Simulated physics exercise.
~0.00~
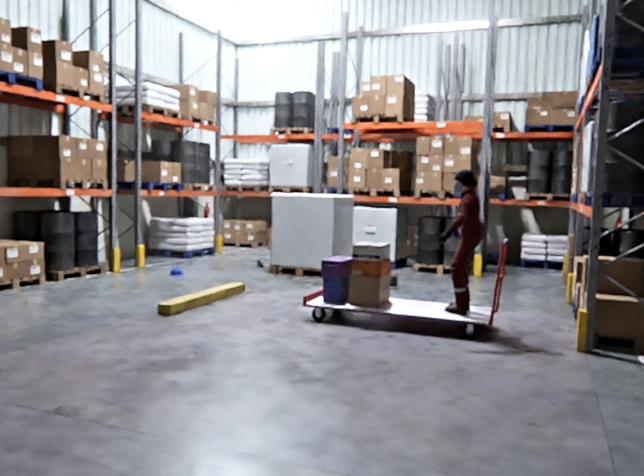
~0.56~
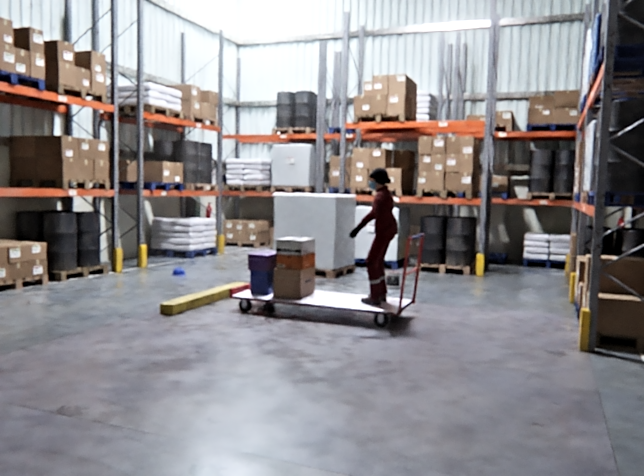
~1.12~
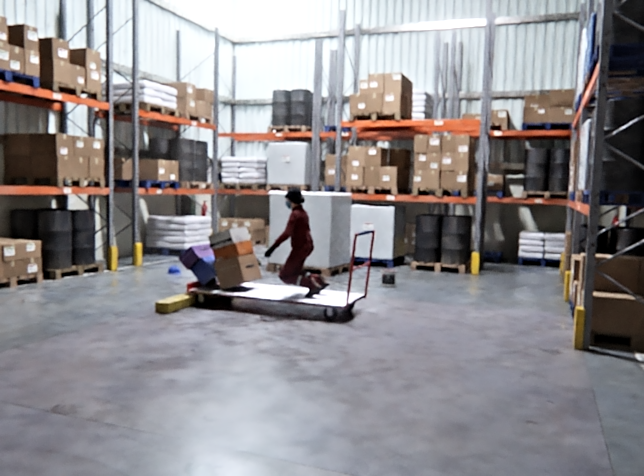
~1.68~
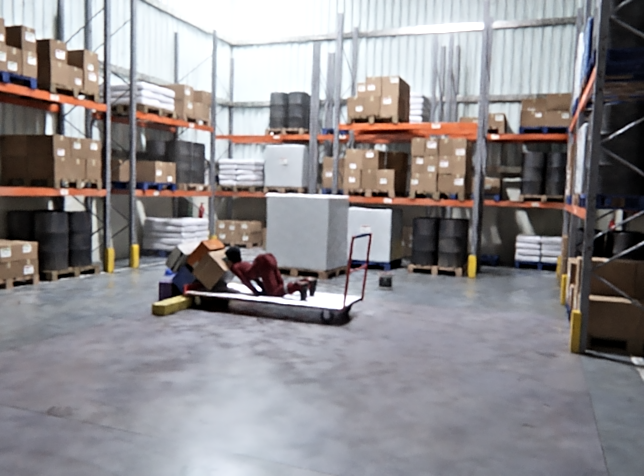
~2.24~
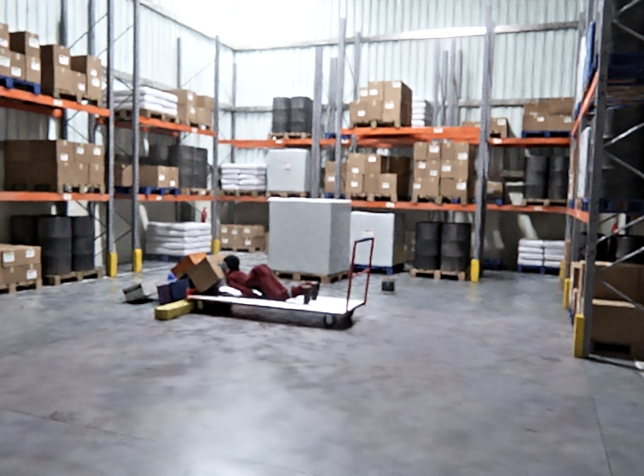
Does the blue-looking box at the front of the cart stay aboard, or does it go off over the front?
It goes off over the front. After the cart stops against the yellow beam, the box tips forward and ends up past the front edge of the deck.
